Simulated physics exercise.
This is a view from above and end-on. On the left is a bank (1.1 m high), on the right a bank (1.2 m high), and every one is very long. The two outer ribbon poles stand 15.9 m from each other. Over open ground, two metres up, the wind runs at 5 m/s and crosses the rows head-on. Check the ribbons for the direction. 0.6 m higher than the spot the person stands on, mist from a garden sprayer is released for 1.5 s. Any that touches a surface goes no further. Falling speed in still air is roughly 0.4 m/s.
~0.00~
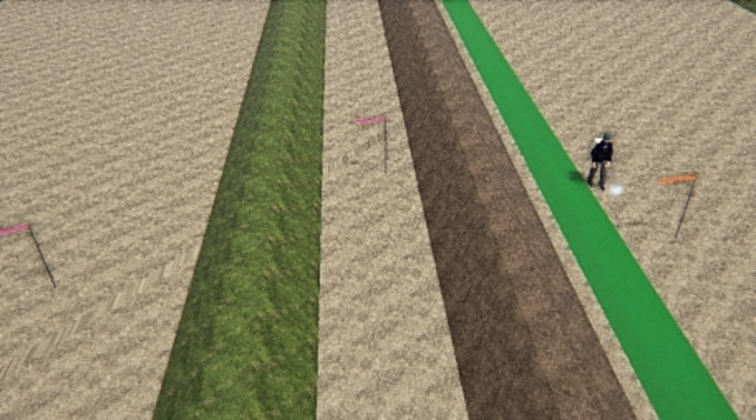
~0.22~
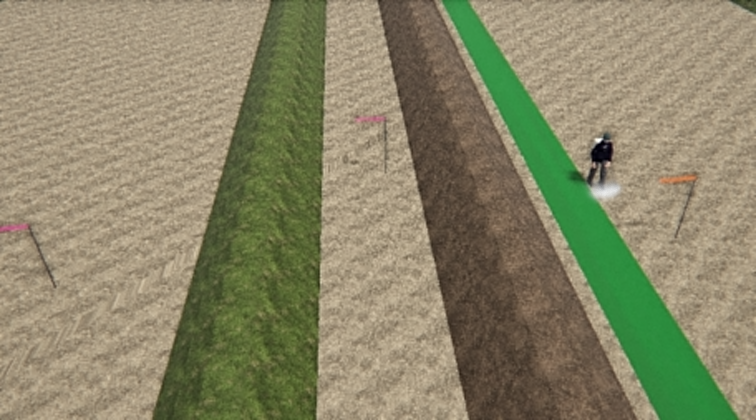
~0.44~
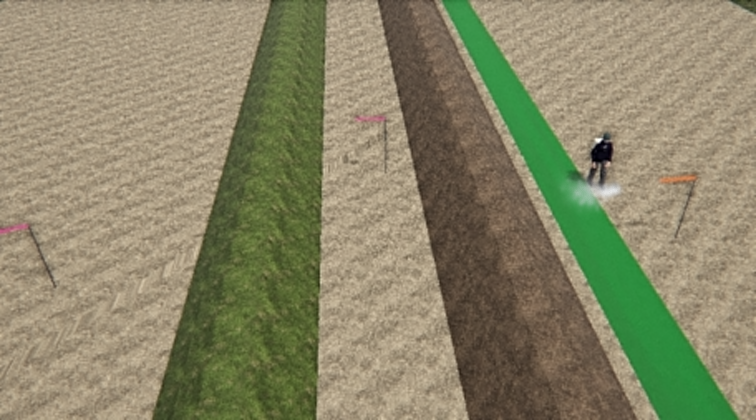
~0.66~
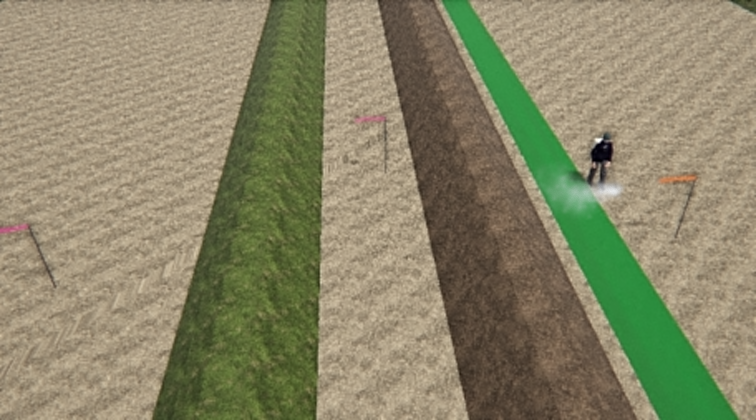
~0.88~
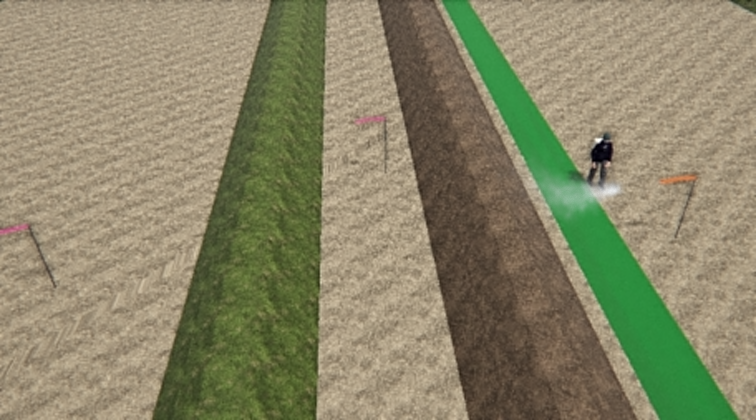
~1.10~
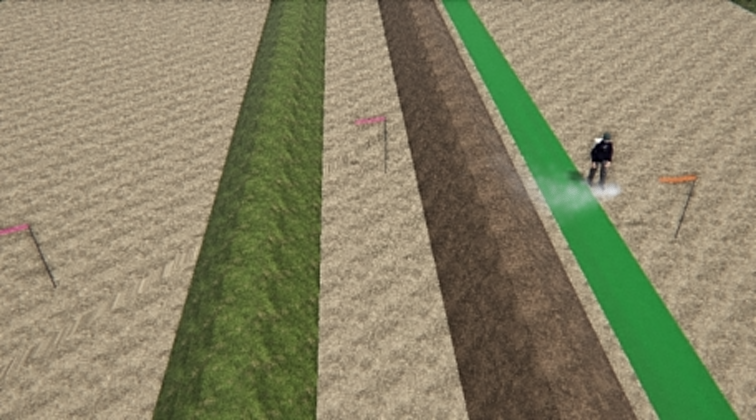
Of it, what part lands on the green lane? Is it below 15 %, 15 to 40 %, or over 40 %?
It is between 15 and 40 %.
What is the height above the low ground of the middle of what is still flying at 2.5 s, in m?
The middle sits roughly 1.4 m above the low ground.
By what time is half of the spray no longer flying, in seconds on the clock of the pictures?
At roughly 2.6 s.
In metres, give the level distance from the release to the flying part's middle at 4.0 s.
10.5 metres.
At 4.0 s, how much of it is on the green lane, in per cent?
25 %.
After 2.5 s, 22 % lies on the green lane; 48 % has touched down or left; the middle of what still flies is 1.4 m above the low ground, near (464, 171).
After 4.0 s, 23 % lies on the green lane; 64 % has touched down or left; the middle of what still flies is 1.5 m above the low ground, near (227, 181).
After 8.0 s, 23 % lies on the green lane; 87 % has touched down or left.
After 20.0 s, 23 % lies on the green lane; 100 % has touched down or left.
After 45.0 s, 23 % lies on the green lane; 100 % has touched down or left.
